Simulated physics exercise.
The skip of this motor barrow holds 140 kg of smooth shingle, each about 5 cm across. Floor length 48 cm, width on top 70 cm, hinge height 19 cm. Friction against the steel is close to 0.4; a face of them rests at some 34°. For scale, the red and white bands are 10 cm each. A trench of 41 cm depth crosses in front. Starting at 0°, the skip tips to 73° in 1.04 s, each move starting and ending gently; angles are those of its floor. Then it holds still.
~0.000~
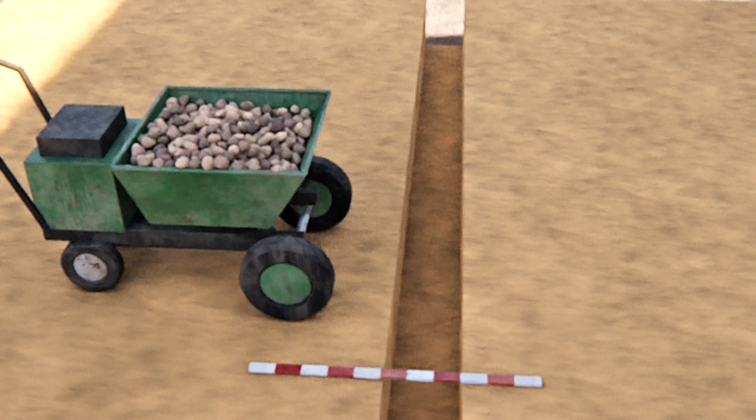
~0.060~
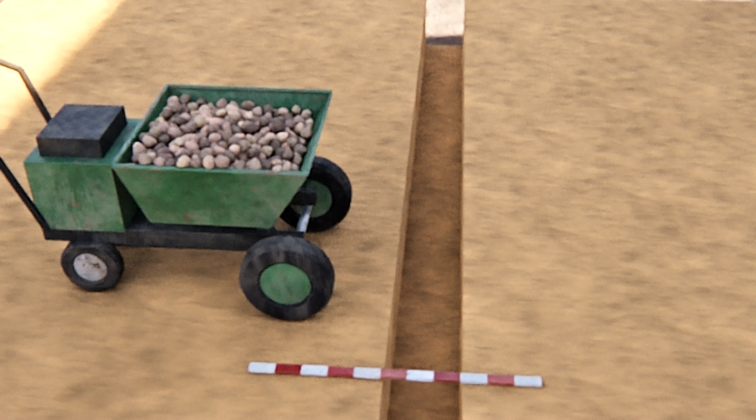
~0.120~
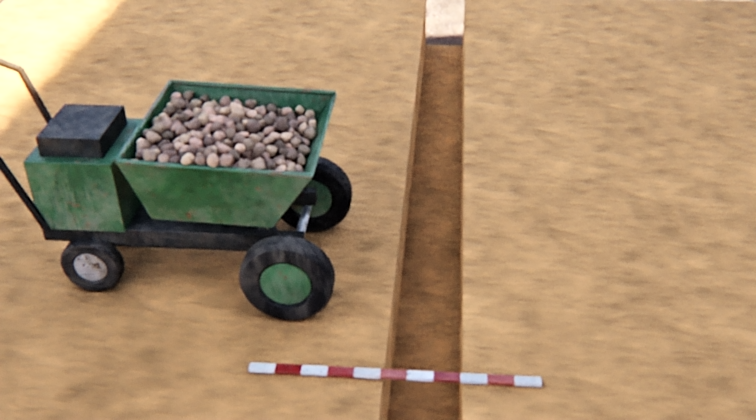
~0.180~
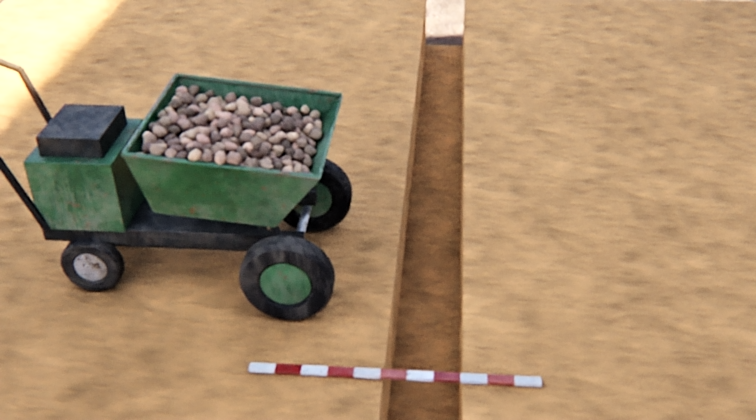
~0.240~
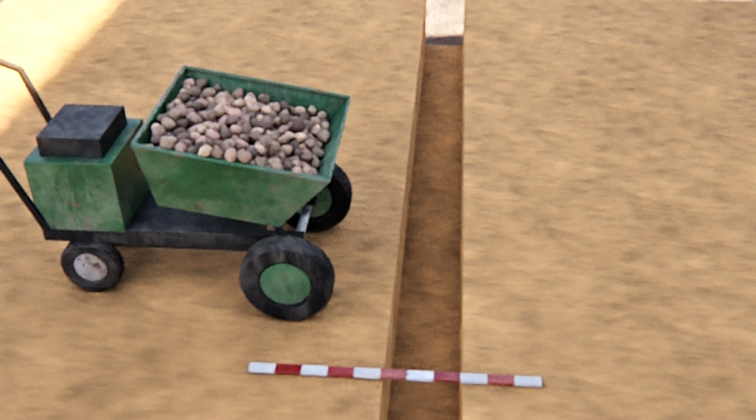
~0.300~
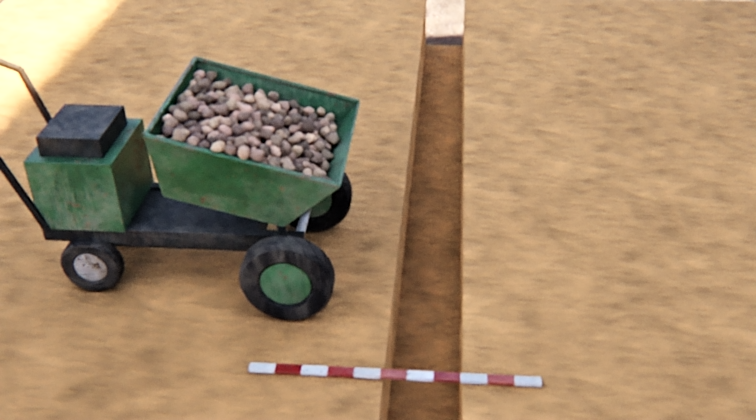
At first, a green motor barrow with a level skip full of smooth, rounded stones stands left of a narrow trench, a red and white banded rod lying across it. Then the skip's left end rises, slowly and then faster, tilting it toward the trench while the stones stay heaped inside.
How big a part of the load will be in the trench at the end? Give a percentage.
Roughly 52 per cent ends in the trench.
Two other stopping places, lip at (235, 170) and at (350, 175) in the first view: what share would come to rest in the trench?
Near 90 per cent from the first place, 20 from the second.
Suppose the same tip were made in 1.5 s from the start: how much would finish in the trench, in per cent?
In that case some 60 per cent.
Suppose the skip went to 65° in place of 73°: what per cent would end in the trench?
In that case some 50 per cent.
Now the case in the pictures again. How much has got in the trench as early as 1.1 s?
About 15 per cent by then.
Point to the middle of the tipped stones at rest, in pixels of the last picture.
Around (456, 316).
After 0.8 s the floor is at 62°; 99 % in the skip, 1 % in the trench; the foremost stones are at (425, 223).
After 1.1 s the floor is at 73°; 52 % in the skip, 16 % in the trench, 32 % past the trench; the foremost stones are at (552, 282).
After 1.5 s the floor is at 73°; 22 % in the skip, 29 % in the trench, 48 % past the trench; the foremost stones are at (685, 273).
After 3.4 s the floor is at 73°; 0 % in the skip, 52 % in the trench, 48 % past the trench; the foremost stones are past the picture's edge.
